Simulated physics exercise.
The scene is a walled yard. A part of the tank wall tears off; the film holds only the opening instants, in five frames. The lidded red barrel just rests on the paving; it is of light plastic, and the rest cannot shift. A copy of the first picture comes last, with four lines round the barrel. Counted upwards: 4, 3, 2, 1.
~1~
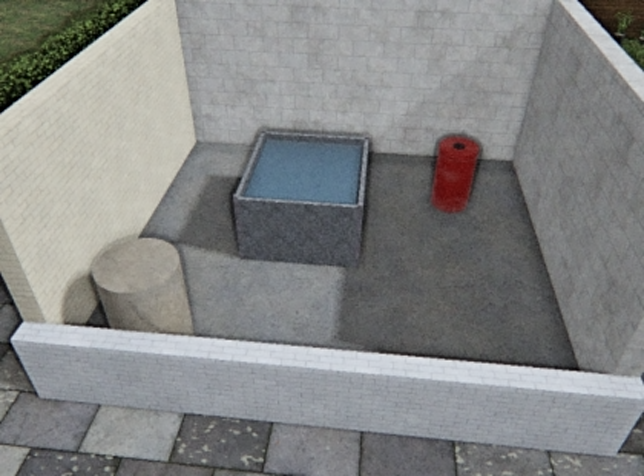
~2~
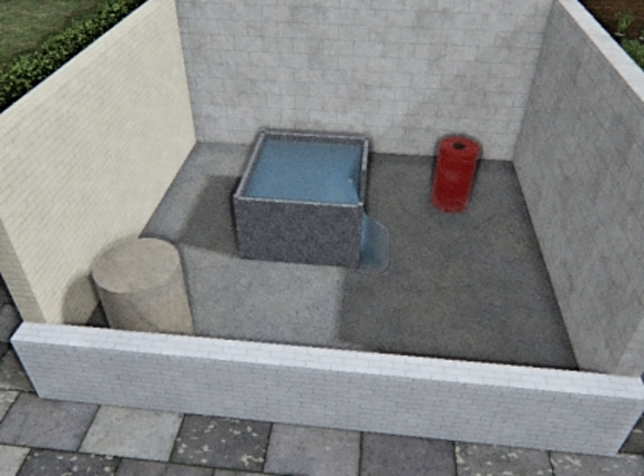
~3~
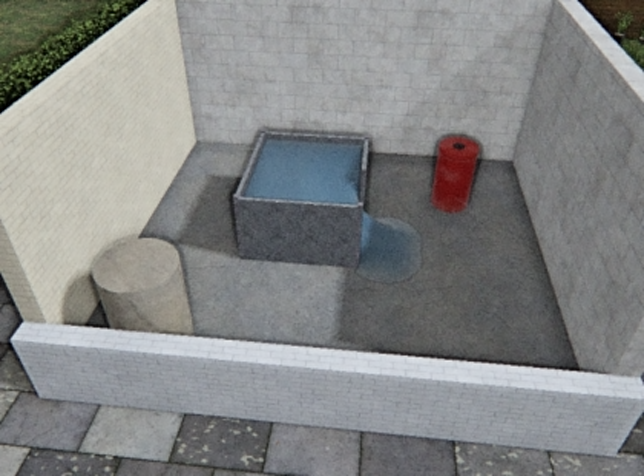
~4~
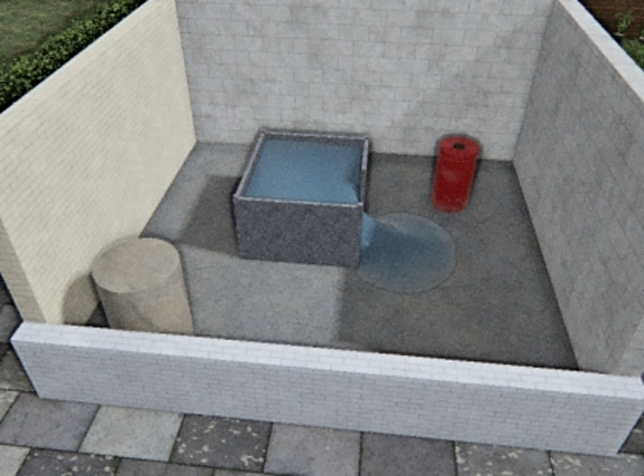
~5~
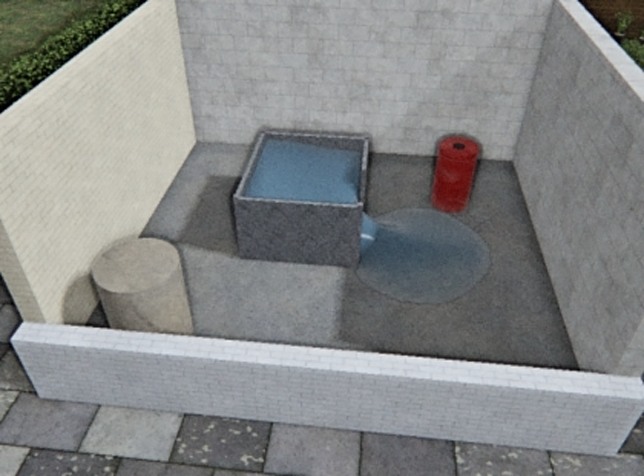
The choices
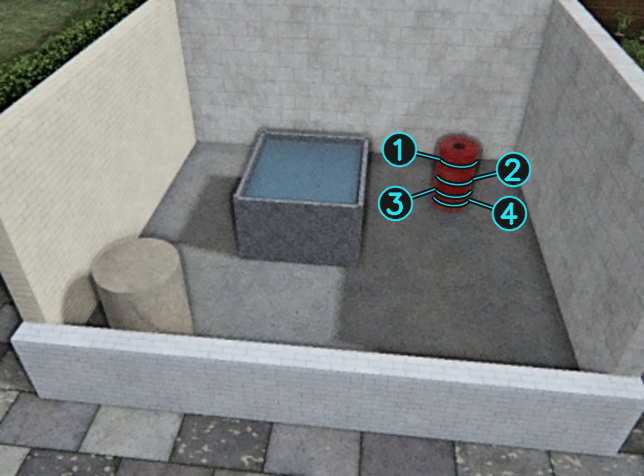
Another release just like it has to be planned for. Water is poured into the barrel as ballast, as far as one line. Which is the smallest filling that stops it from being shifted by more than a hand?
The answer is line 4.
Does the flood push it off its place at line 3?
No.
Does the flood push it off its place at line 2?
No, that is safe.
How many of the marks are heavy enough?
All four.
On the marked copy, 1 at (459, 167); 2 at (456, 184); 3 at (453, 197); 4 at (452, 205); from the bottom up 4, 3, 2, 1.
With 1, it does not move.
With 2, it does not move.
With 3, it does not move.
With 4, it does not move.
